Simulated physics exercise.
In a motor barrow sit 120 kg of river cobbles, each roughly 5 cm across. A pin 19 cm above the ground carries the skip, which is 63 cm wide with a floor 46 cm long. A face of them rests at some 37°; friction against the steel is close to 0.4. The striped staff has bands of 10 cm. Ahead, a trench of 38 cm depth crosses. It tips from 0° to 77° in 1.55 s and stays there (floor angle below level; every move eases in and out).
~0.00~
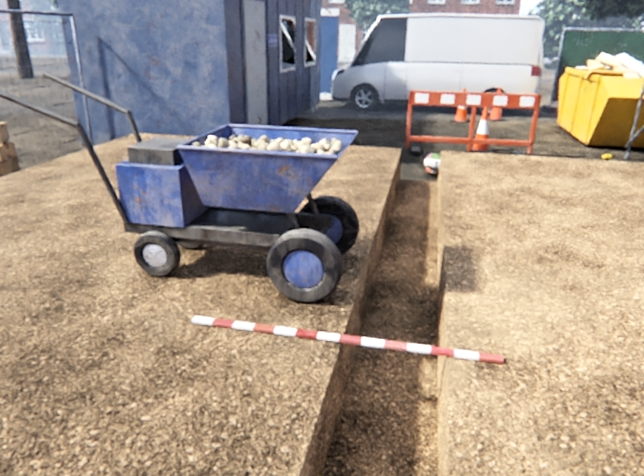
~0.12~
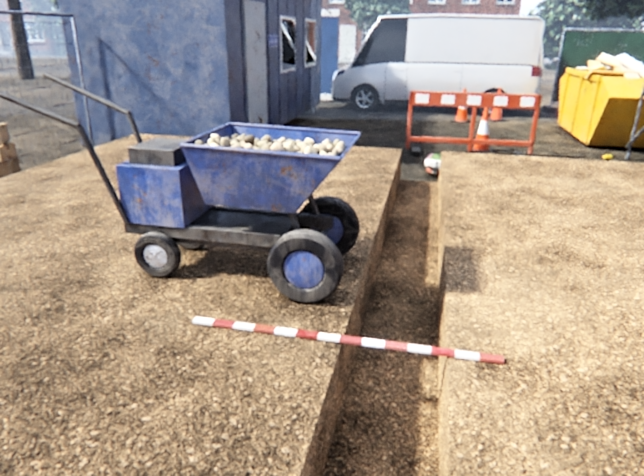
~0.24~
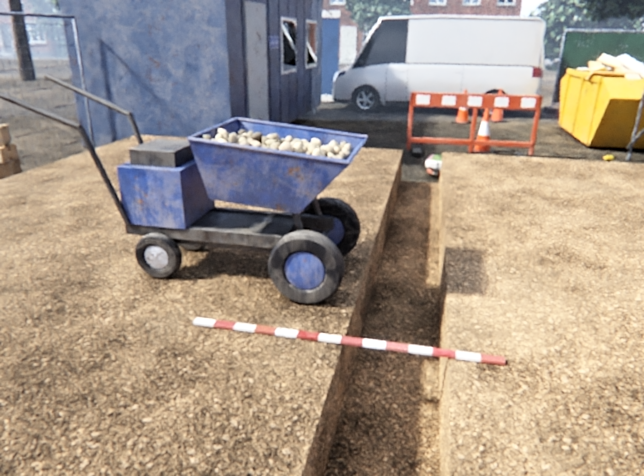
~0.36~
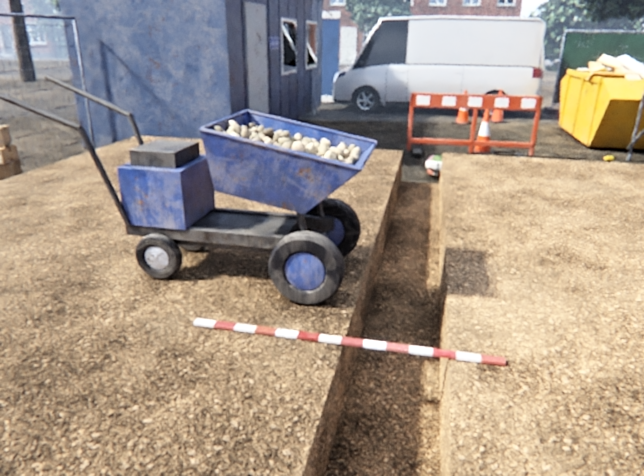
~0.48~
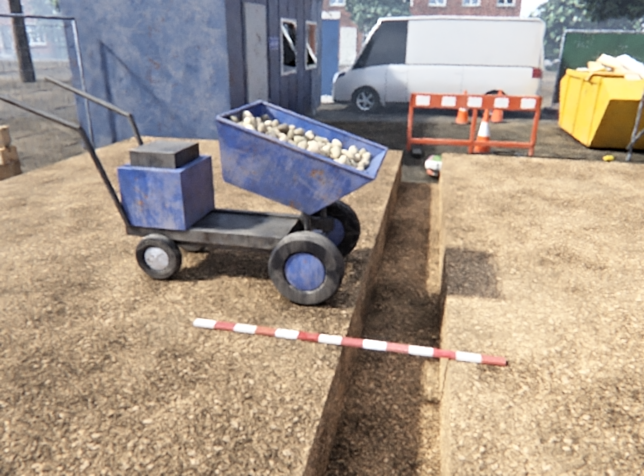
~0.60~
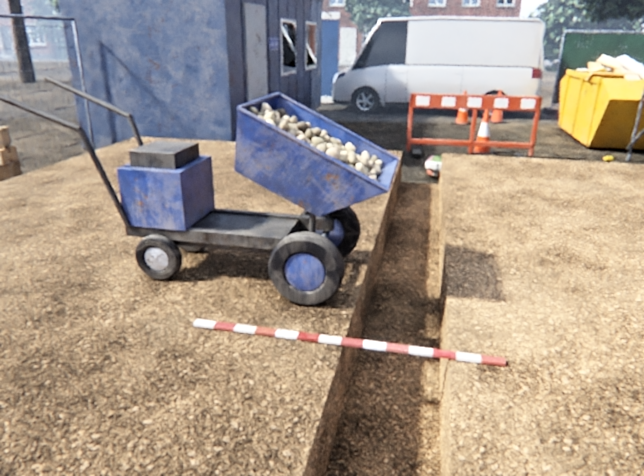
A blue motor barrow's skip of pale cobbles tilts steadily down to the right beside a trench.
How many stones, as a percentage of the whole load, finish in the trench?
Roughly 40 per cent of the load ends up in the trench.
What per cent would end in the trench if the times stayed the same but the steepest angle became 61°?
I'd expect around 40 in a hundred.
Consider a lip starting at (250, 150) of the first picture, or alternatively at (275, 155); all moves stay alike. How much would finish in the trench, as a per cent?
Roughly 100 in a hundred, then 100 in a hundred.
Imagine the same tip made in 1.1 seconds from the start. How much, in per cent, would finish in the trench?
Roughly 35% would finish there.
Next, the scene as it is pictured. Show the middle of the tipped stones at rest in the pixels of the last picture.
Look at roughly (467, 291).
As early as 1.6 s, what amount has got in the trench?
About 15 per cent by then.
After 1.2 s the floor is at 65°; 97 % in the skip, 2 % in the trench; the foremost stones are at (451, 250).
After 1.6 s the floor is at 77°; 39 % in the skip, 16 % in the trench, 46 % past the trench; the foremost stones are at (564, 304).
After 2.0 s the floor is at 77°; 11 % in the skip, 27 % in the trench, 61 % past the trench; the foremost stones are past the picture's edge.
After 4.0 s the floor is at 77°; 0 % in the skip, 40 % in the trench, 60 % past the trench; the foremost stones are past the picture's edge.
